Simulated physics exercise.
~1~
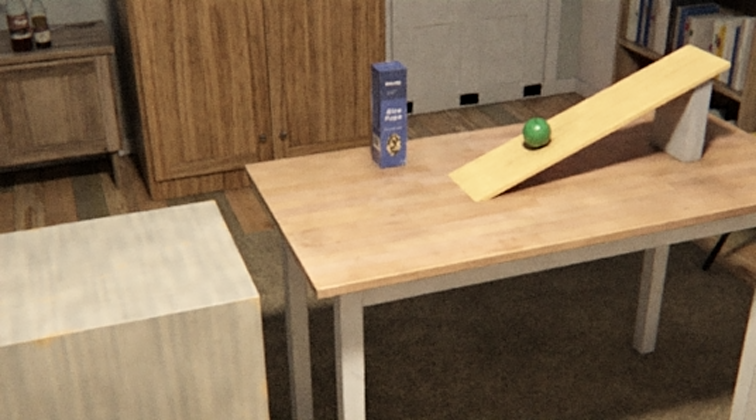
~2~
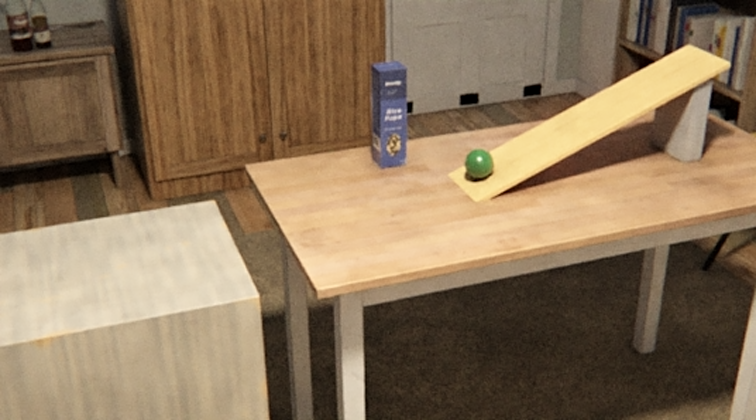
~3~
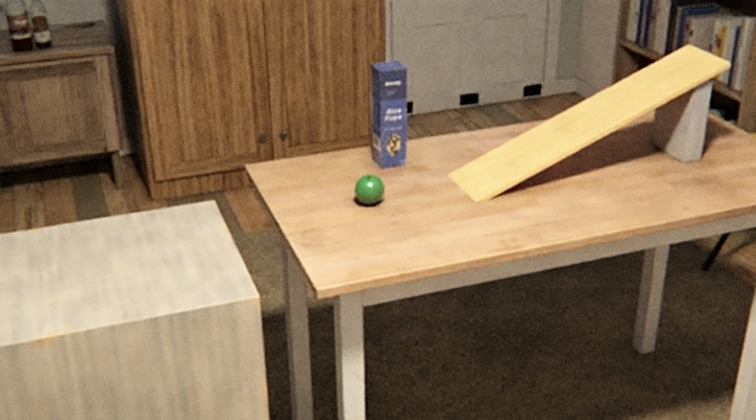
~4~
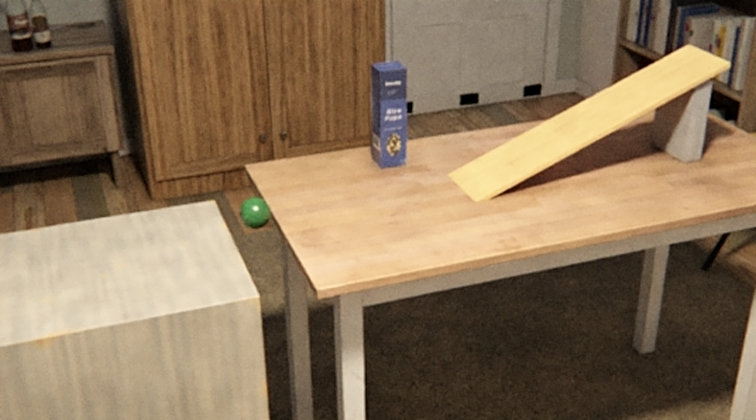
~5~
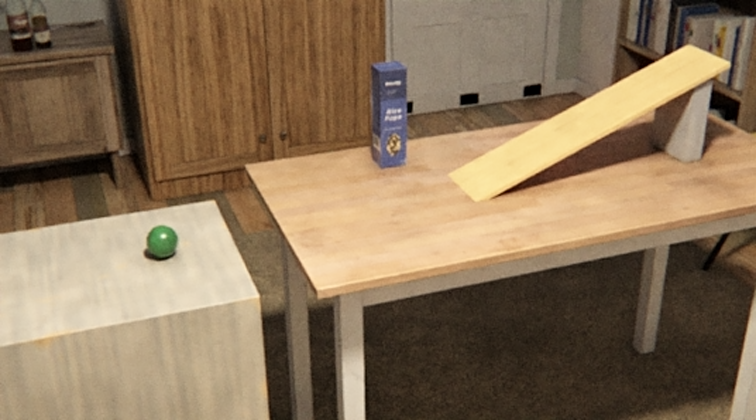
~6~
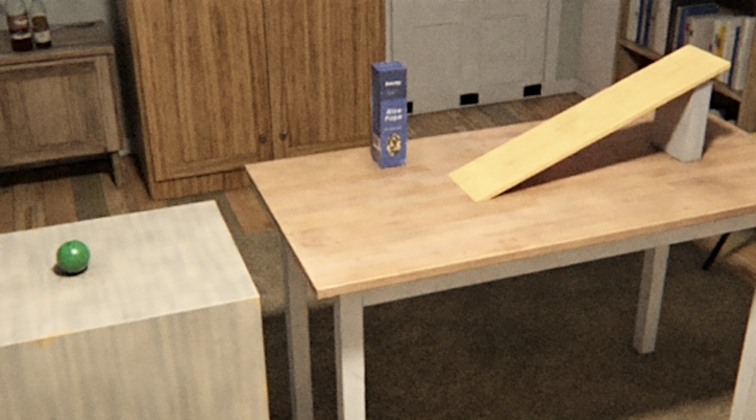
A green apple rolls down a ramp, crosses the gap, and moves left along the cabinet.
